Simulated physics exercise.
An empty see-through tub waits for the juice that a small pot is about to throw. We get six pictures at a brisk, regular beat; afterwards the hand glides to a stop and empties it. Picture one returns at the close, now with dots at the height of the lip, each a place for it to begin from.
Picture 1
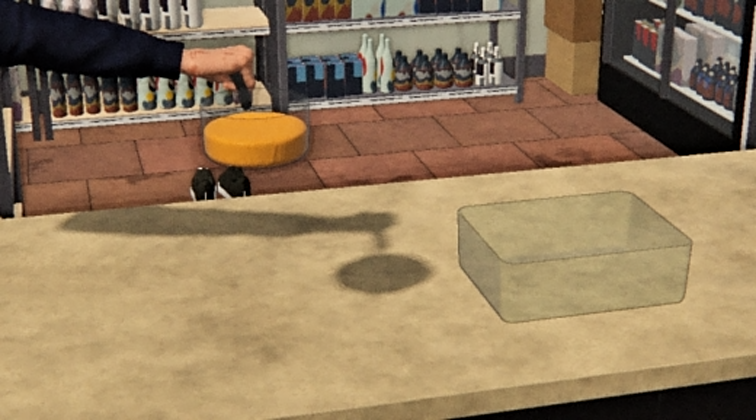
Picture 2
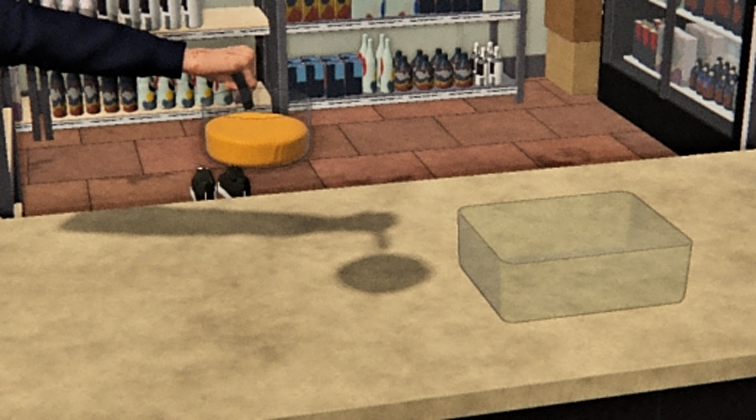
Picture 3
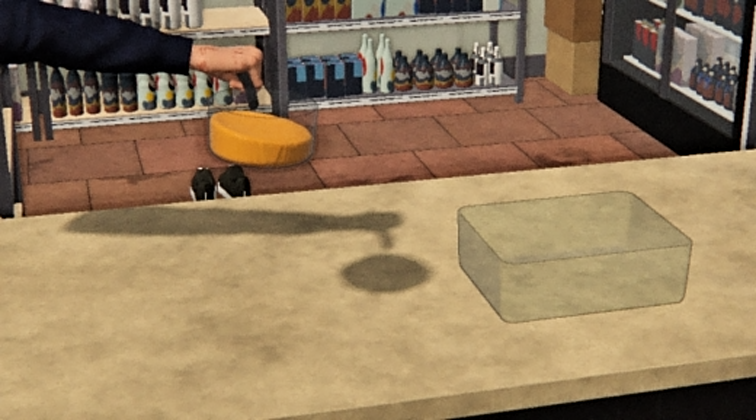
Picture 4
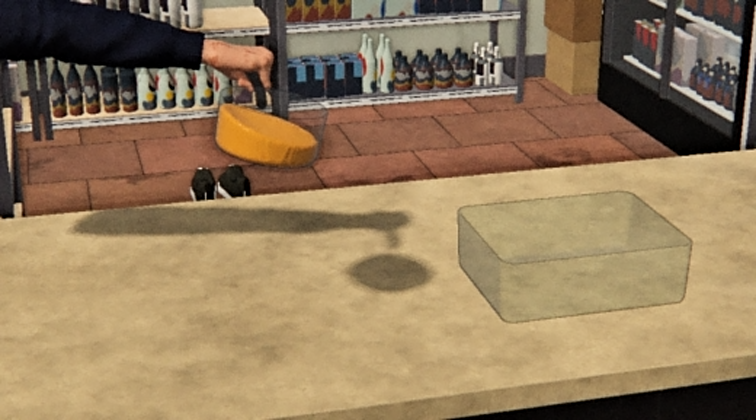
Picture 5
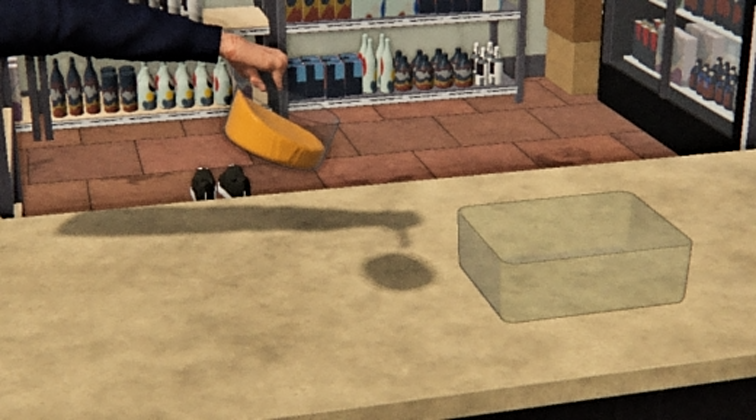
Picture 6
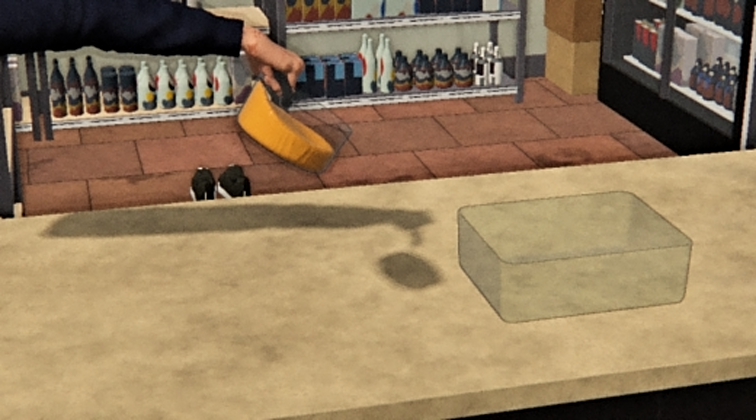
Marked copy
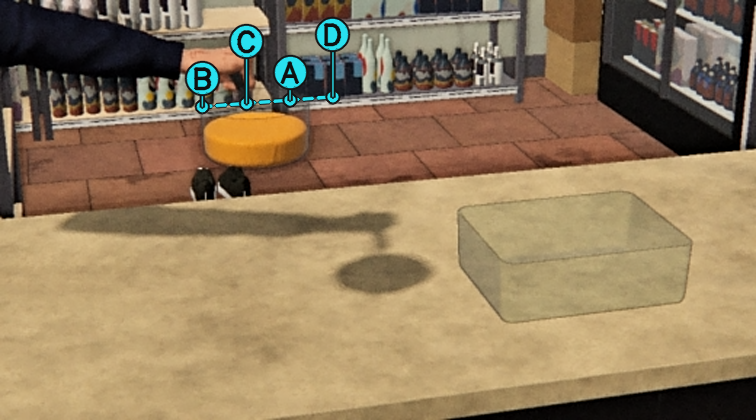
A small round pot of orange juice, held from above by a hand reaching in from the left, hangs level and nearly still beyond a counter where an empty see-through tub sits. The hand then moves a little to the right, and the pot tilts steadily, its right side dipping lower.
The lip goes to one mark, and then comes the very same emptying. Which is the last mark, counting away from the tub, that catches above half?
That is spot C.
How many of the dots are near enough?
Three of them.
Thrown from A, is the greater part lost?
No, that is safe.
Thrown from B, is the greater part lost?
Yes, that goes wrong.
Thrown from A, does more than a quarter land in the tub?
Yes.
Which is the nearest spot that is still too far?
The answer is B.
On the marked copy, A at (290, 100); B at (202, 106); C at (246, 103); D at (332, 96).
With A, about 72 % lands in the tub, 6 % falls short and 21 % goes beside or beyond.
With B, about 7 % lands in the tub, 88 % falls short and 5 % goes beside or beyond.
With C, about 67 % lands in the tub, 21 % falls short and 12 % goes beside or beyond.
With D, about 64 % lands in the tub, 6 % falls short and 30 % goes beside or beyond.
